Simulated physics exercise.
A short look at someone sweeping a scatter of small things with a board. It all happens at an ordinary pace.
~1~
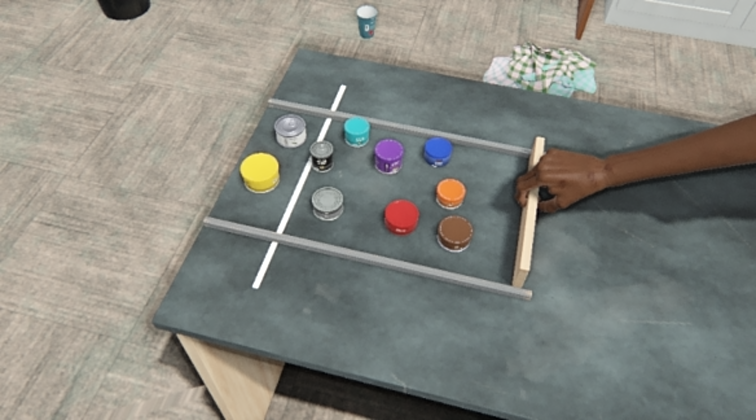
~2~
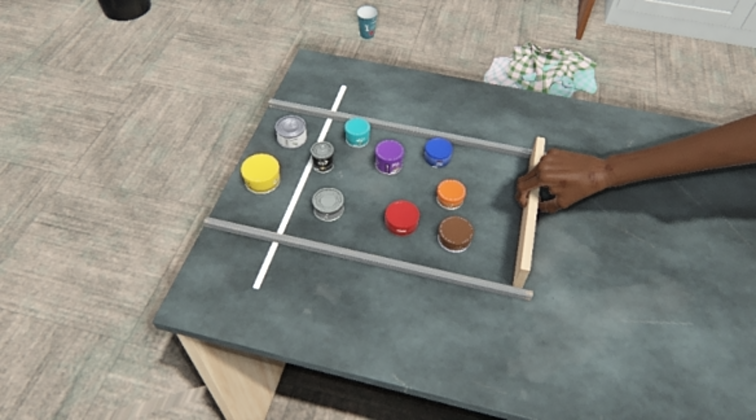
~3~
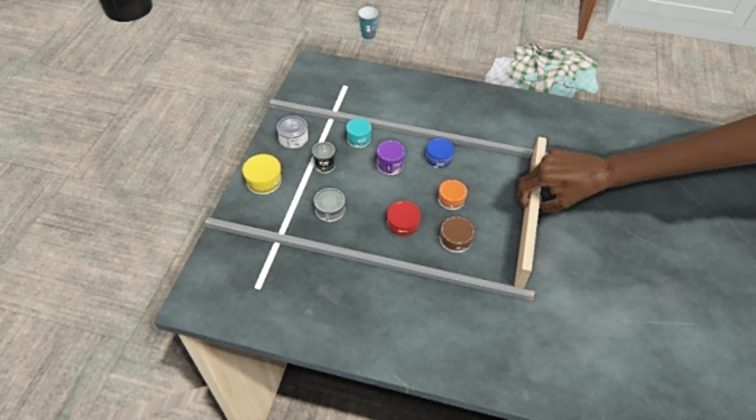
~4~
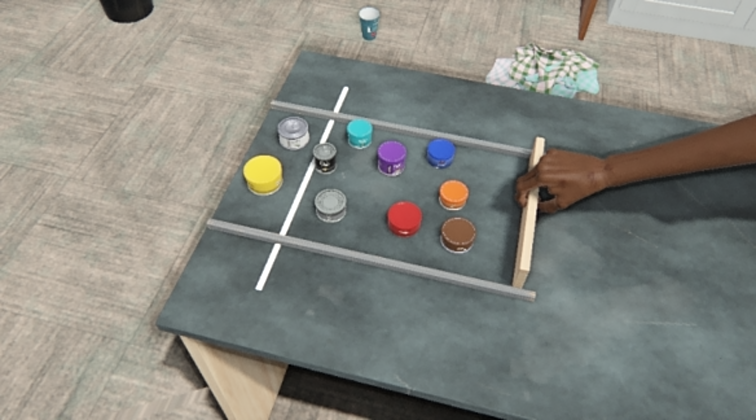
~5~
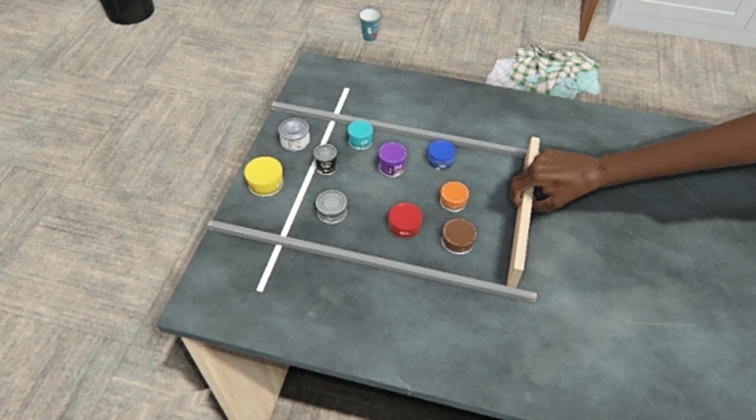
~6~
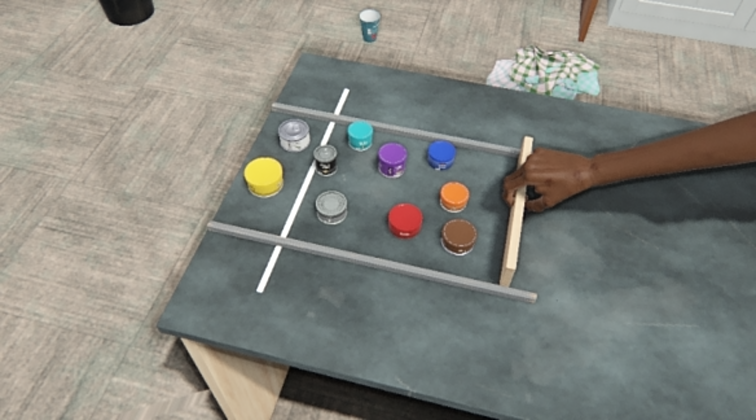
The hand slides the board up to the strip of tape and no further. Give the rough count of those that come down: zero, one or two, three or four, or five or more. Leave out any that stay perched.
Outcome: The number that fall off is zero.
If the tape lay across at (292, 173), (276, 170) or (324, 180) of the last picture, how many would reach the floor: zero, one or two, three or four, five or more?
The falls would be either one or two; either three or four; none.
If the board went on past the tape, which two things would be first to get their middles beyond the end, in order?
The order is the yellow pot, the white pot.
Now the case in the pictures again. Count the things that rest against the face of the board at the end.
It touches 4.
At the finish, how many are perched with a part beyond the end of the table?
That would be 1.
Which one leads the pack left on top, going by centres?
Foremost is the yellow pot.
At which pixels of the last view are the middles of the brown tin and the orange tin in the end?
First (281, 198), then (298, 167).
Soon after, none off yet; yellow pot at rest near (265, 178); white pot at rest near (294, 136); black tin at rest near (326, 161).
At rest, the number that fall off is zero.
